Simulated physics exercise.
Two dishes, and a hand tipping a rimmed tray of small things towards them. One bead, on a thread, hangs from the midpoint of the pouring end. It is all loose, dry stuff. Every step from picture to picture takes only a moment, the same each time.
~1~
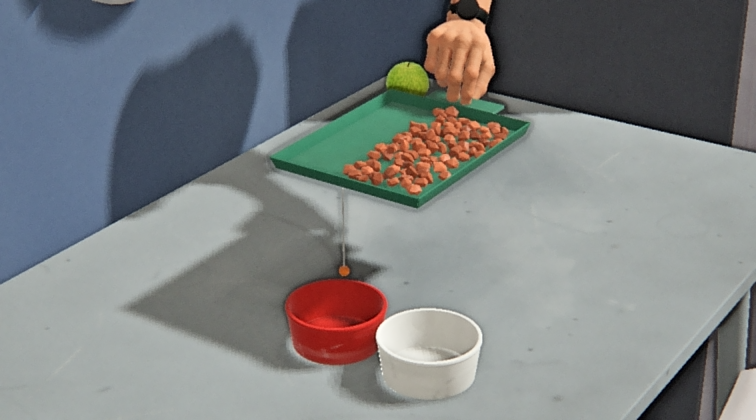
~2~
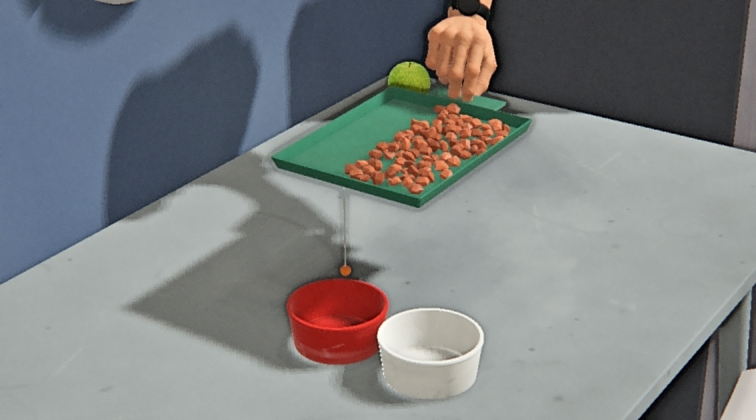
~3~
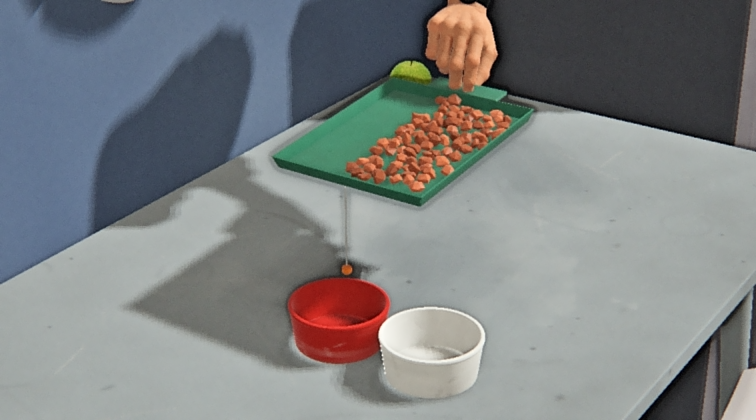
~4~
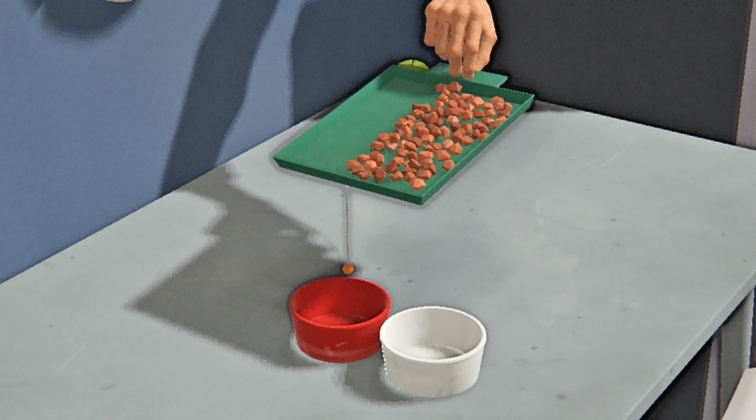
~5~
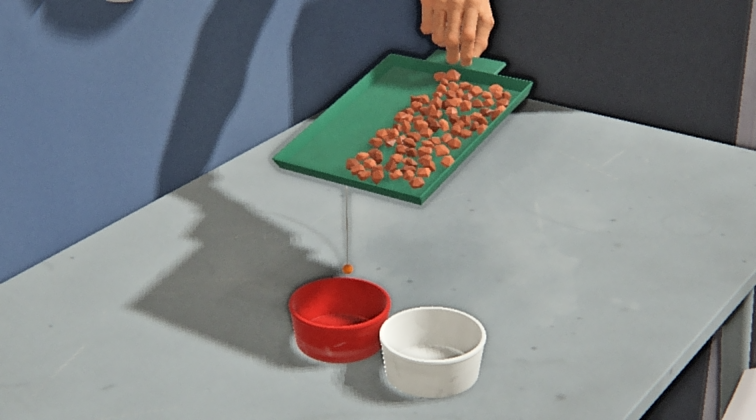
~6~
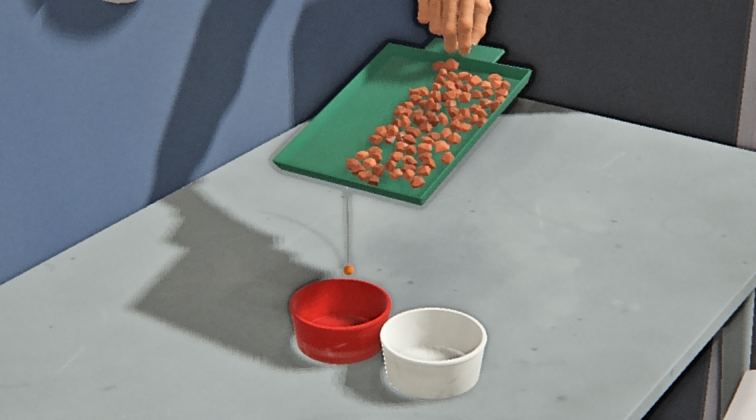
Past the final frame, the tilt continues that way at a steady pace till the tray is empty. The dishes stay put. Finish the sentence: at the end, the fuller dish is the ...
At the end, the fuller dish is the left-hand one.
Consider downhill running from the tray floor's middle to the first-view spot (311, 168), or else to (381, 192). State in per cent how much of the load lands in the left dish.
I'd say some 0 in a hundred at first, then 40 in a hundred.
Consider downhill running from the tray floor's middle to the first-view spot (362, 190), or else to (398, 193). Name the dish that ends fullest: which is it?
The leftmost dish, then the rightmost dish.
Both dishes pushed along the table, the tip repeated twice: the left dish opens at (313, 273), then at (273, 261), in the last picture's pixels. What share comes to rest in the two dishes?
You'd see roughly 40 per cent first and roughly 40 per cent second.
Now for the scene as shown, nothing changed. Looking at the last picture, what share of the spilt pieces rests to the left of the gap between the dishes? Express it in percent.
Estimate: Near 100 per cent.
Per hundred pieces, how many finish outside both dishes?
Somewhere around 40 in a hundred.
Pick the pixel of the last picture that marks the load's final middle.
About (323, 335).
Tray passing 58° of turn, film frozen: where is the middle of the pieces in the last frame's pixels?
The middle of the load sits near (359, 168).
Just after the last frame, tray tipped steeply; almost all on the tray; about a tenth in the air.
A moment on, tray tipped right over; roughly a quarter on the tray; just a few in the right dish; roughly a third in the left dish; roughly a third outside both; about a tenth in the air.
Further on, tray tipped past a quarter turn; about a tenth in the right dish; roughly half in the left dish; roughly half outside both; just a few in the air.
When it is over, tray tipped past a quarter turn; about a tenth in the right dish; roughly half in the left dish; roughly half outside both; just a few in the air.
